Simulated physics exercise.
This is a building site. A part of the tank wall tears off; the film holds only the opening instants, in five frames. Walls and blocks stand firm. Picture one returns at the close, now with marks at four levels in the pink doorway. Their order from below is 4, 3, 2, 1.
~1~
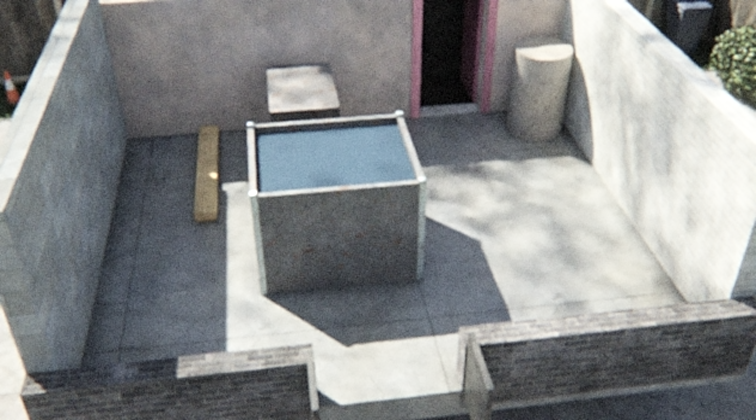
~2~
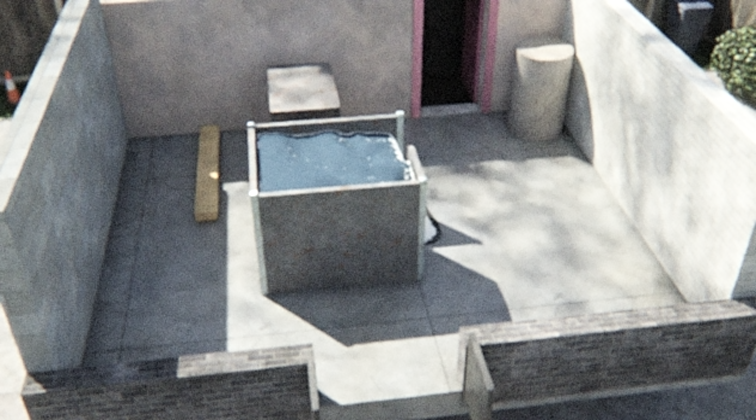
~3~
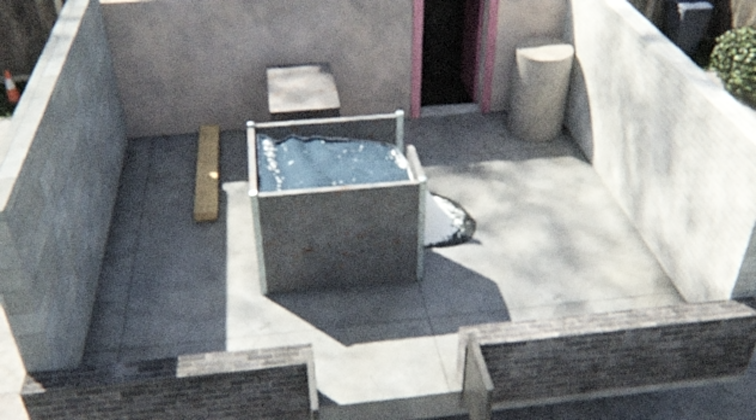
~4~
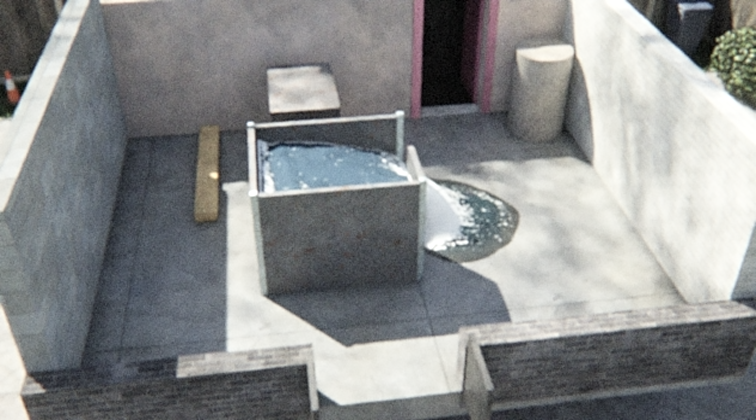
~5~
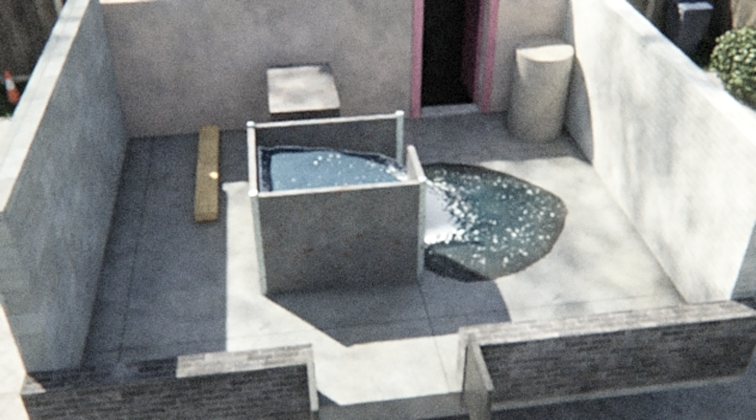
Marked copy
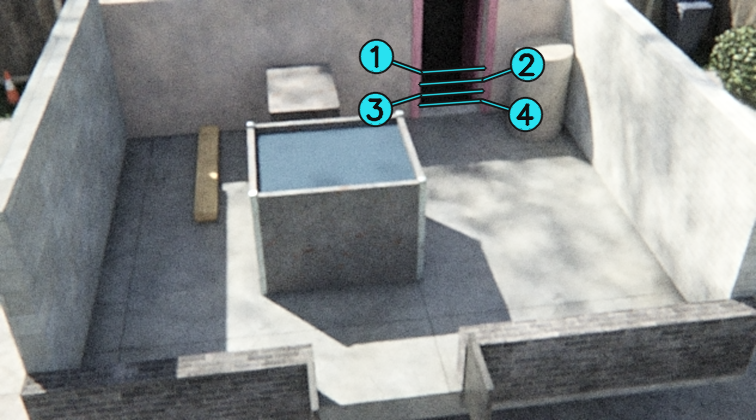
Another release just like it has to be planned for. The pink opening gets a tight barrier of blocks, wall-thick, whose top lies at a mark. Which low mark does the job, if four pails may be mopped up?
4 is the one.
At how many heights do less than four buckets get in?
All four.
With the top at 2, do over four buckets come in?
No, that is safe.
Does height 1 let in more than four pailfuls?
No, that is safe.
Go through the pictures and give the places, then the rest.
Water in the tank at rest, its middle at (332, 159); foot of the pink doorway at (450, 114); open gate at (387, 331).
Water covers 1 % of the ground and shows as far out as (426, 239).
Water covers 3 % of the ground and shows as far out as (468, 226).
Water covers 6 % of the ground and shows as far out as (507, 207).
Water covers 13 % of the ground and shows as far out as (552, 197).
On the marked copy, 1 at (452, 70); 2 at (452, 82); 3 at (451, 93); 4 at (450, 103); from the bottom up 4, 3, 2, 1.
With 1, nothing gets over.
With 2, nothing gets over.
With 3, nothing gets over.
With 4, a bucket or two gets in.
